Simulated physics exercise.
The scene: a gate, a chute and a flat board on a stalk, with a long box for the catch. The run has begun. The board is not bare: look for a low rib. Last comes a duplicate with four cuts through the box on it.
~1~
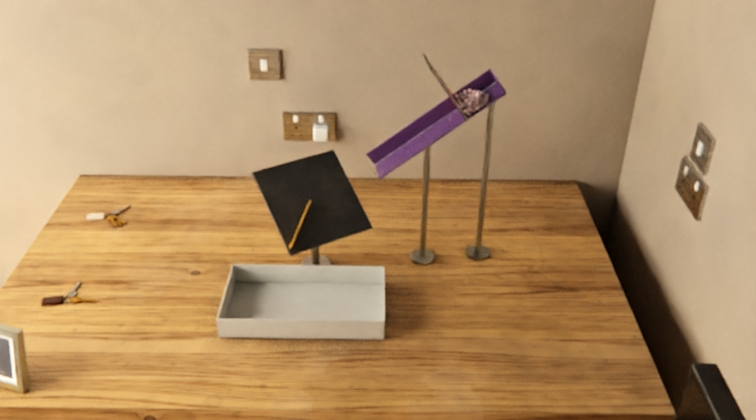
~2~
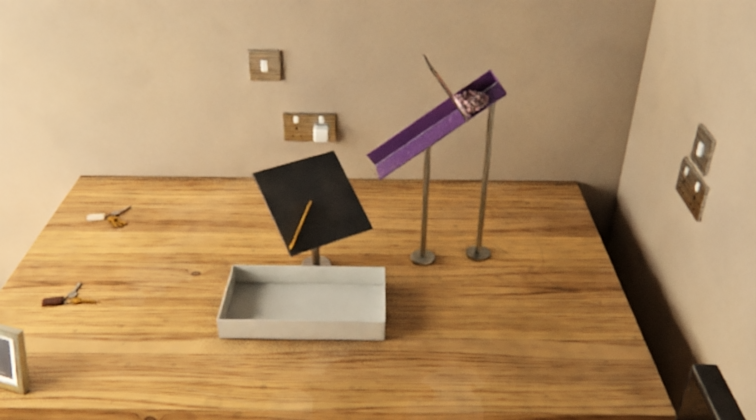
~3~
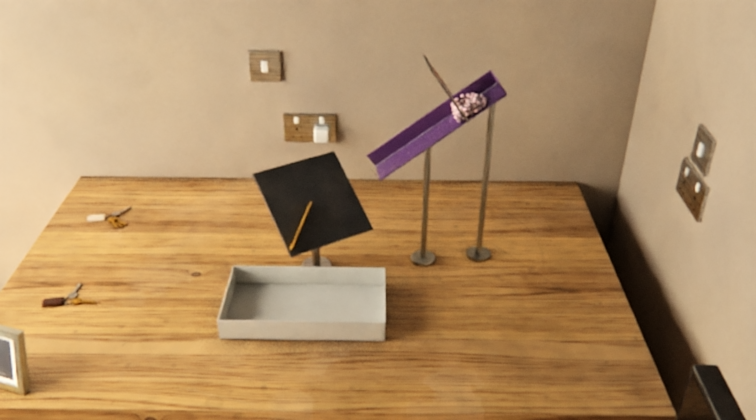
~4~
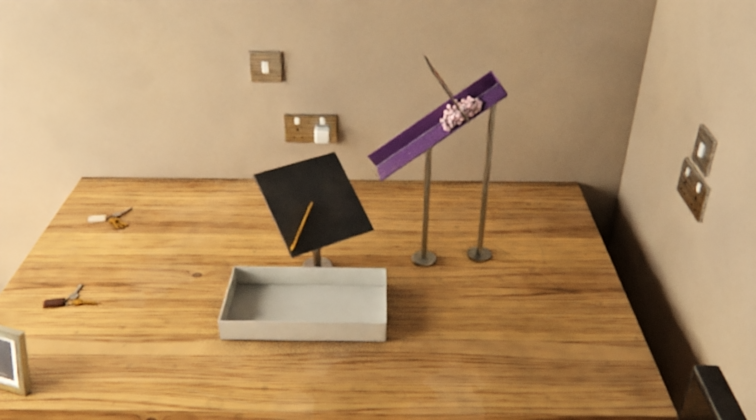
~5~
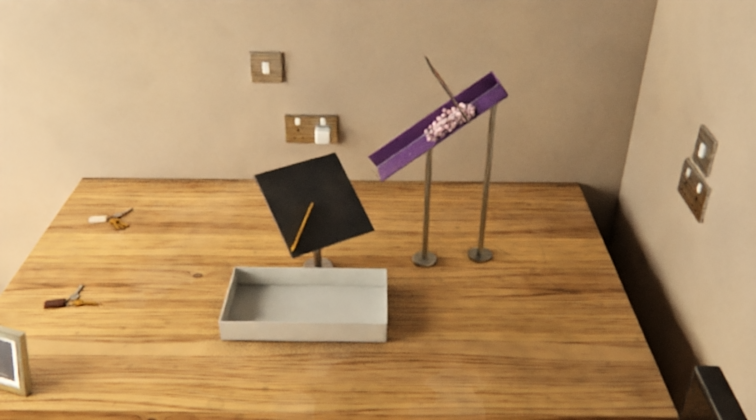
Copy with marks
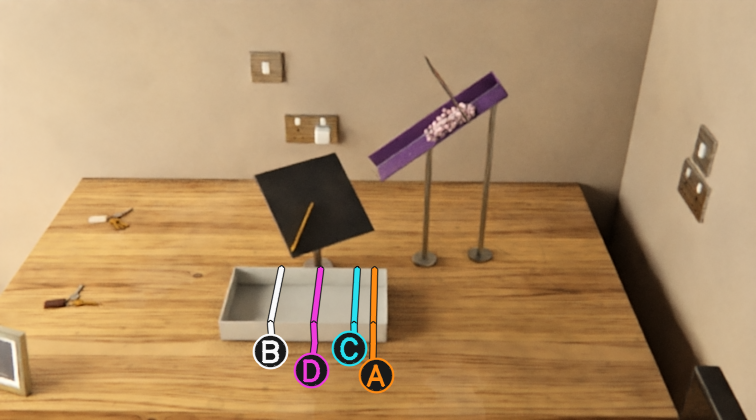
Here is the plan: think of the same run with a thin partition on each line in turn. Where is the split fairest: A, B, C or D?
Line D.
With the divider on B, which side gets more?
The right side.
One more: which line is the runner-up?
That is line C.
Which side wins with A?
The left side.
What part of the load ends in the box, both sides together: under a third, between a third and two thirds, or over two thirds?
About that: Over two thirds.
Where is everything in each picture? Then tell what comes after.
Load behind the gate (472, 99), sugar pearls; lip of the chute (377, 172), sloping gently, in the first frame.
Middle of the board (313, 201), tilted fairly steeply; middle of its low edge (333, 242); of its high edge (294, 161), in the second frame.
Front corners of the box (218, 320) and (385, 322), empty; front of the load (456, 117), in the third frame.
Middle of the load (461, 112); its front (446, 128), roughly a quarter of the way to the lip; rib from (312, 202) to (293, 247), in the fourth frame.
Middle of the load (451, 118); its front (426, 131), roughly a third of the way to the lip, in the fifth frame.
On the marked copy, line A crosses the front rim at (373, 323); line B crosses the front rim at (270, 322); line C crosses the front rim at (354, 323); line D crosses the front rim at (313, 323).
With A, of what is caught, almost all on the left of the divider, about a tenth on the right.
With B, of what is caught, just a few on the left of the divider, almost all on the right.
With C, of what is caught, the larger part on the left of the divider, roughly a quarter on the right.
With D, of what is caught, roughly half on the left of the divider, roughly half on the right.
